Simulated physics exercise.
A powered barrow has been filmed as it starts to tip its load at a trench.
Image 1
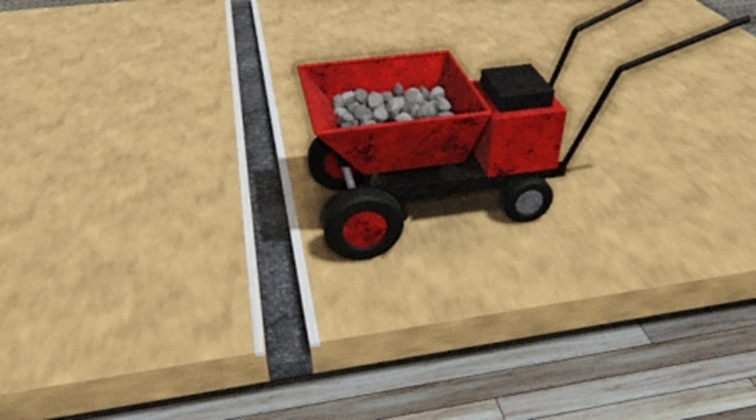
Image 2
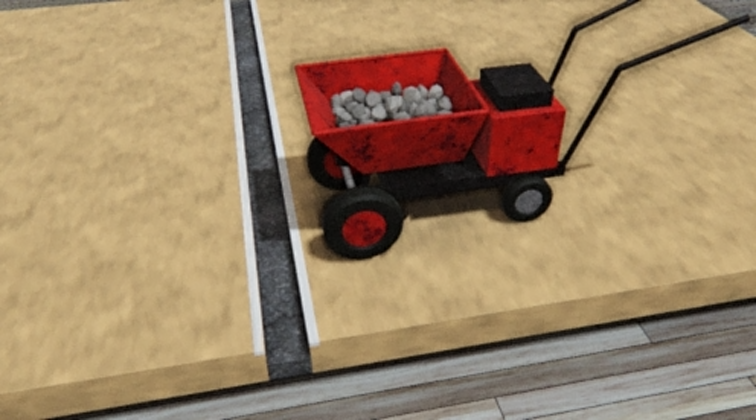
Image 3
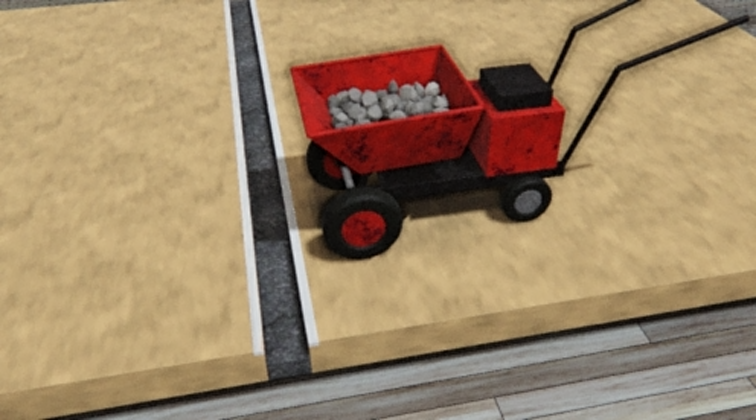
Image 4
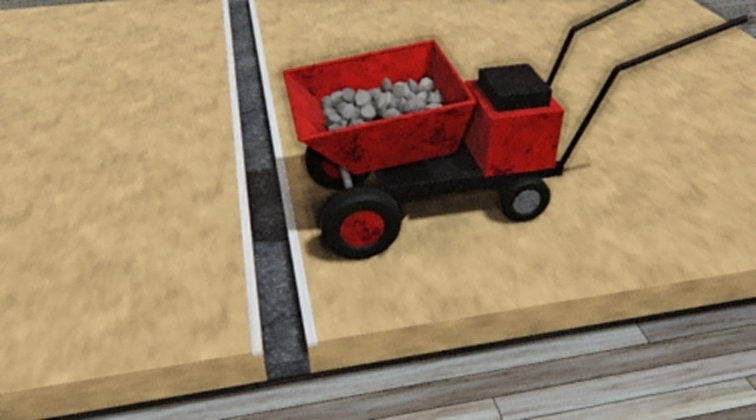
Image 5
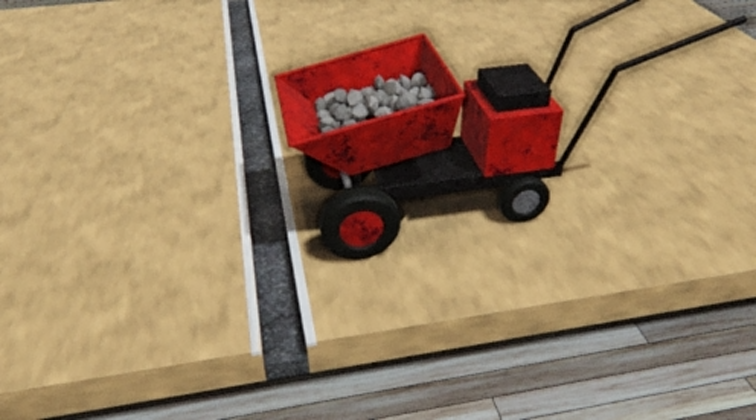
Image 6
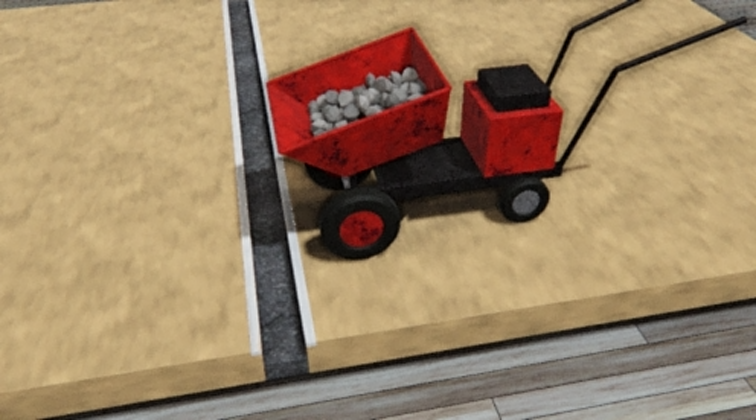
The clip shows a red barrow with black handles, loaded with grey stones, standing beside a narrow dark trench in a sandy surface. Its skip tilts gradually to the left toward the trench, while the wheels stay in place.
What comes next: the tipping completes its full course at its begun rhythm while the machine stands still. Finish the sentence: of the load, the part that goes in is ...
The minority.
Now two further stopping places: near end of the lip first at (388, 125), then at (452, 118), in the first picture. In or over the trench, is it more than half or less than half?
Try 1 - the lion's share; try 2 - short of half.
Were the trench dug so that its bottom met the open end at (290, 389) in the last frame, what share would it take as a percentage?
Around 0 percent.
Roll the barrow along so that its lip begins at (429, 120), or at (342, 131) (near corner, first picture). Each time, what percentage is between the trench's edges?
40 %, then 20 %.
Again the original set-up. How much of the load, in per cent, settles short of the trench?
Some 0 per cent.
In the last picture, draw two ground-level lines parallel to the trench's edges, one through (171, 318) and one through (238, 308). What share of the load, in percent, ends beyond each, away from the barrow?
Respectively 20 and 80 percent.
Just after the last frame, skip tipped steeply; every one in the skip.
A moment on, skip tipped right over; almost all in the skip; just a few beyond it.
Further on, skip tipped right over; roughly a quarter in the skip; the larger part beyond it.
When it is over, skip tipped right over; about a tenth in the skip; just a few in or heaped over the trench; the larger part beyond it.
